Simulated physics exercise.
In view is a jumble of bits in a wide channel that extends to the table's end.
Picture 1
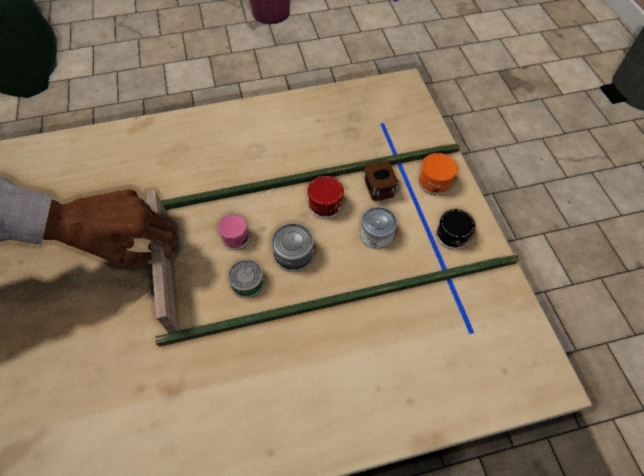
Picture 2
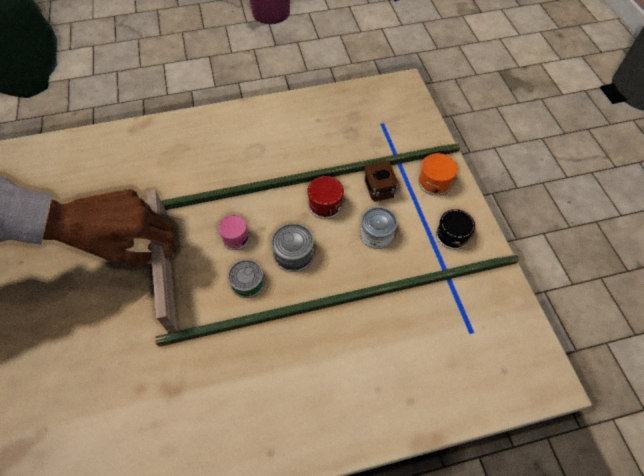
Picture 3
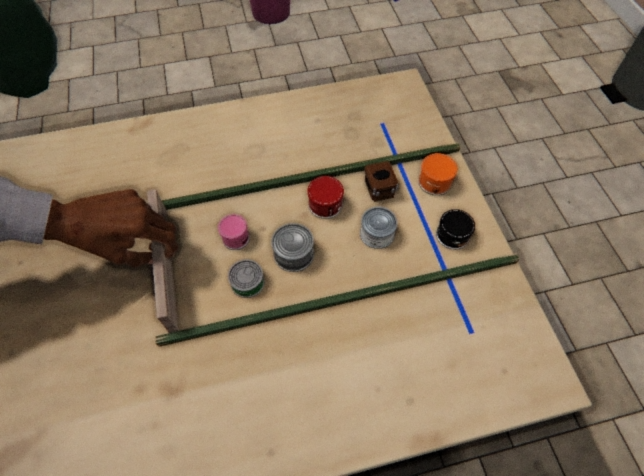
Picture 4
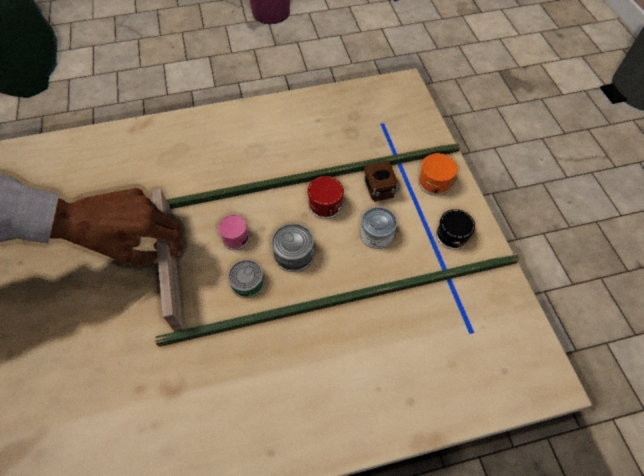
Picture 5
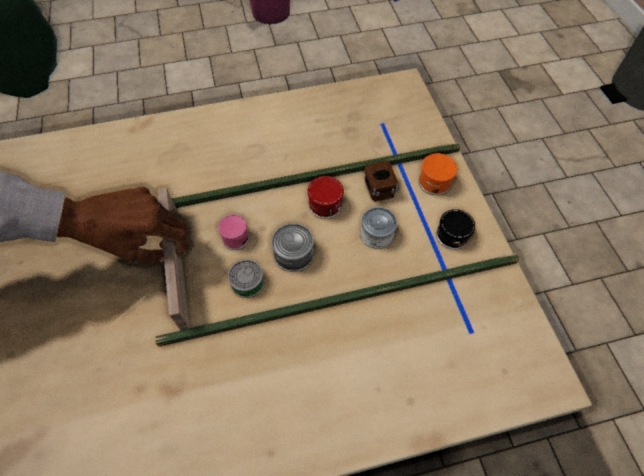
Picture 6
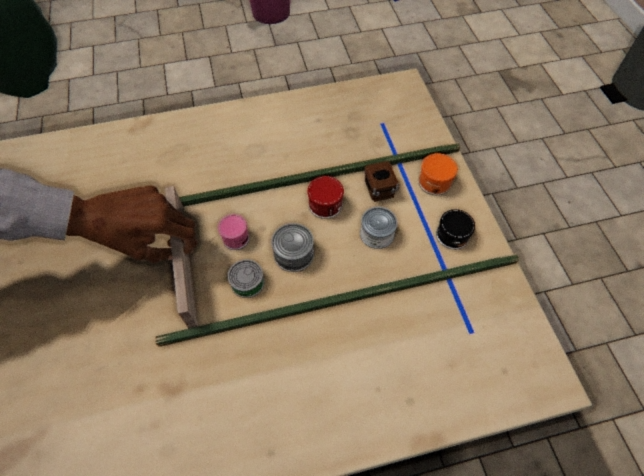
On a wooden table, a hand sliding a board slightly right between green rails, toward small pots and tins that stay still.
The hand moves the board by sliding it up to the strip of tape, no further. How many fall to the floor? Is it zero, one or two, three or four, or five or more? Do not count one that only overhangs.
Off the edge will go one or two.
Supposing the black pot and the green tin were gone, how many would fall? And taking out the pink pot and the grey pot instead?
That gives 1 for the first pair taken away and 1 for the second.
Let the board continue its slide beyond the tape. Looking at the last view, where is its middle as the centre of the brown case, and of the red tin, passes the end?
About (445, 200), and about (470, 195) for the other.
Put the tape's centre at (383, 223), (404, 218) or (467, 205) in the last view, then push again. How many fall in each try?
It would be 0, 0 and 4.
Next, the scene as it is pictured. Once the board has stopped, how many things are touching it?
Well, it touches 4.
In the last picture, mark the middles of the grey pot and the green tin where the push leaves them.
Close to (446, 214); the other close to (455, 248).
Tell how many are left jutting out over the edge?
In total, 0 of them.
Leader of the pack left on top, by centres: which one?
The white pot.
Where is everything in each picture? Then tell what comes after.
The first frame shows orange tin (437, 175); black pot (455, 229); brown case (380, 182); board (162, 259); tape (421, 214).
The second frame shows black pot (455, 229); pink pot (234, 232).
The third frame shows brown case (380, 182); green tin (247, 279).
The fourth frame shows orange tin (437, 175); grey pot (293, 248).
The fifth frame shows black pot (455, 229); white pot (378, 228).
The sixth frame shows orange tin (437, 175); black pot (455, 229); brown case (380, 182); board (181, 255); tape (421, 214).
Soon after, none off yet; orange tin at rest near (437, 175); black pot at rest near (455, 229); brown case at rest near (380, 182).
In the end, the number that fall off is one or two; gone, black pot and orange tin.
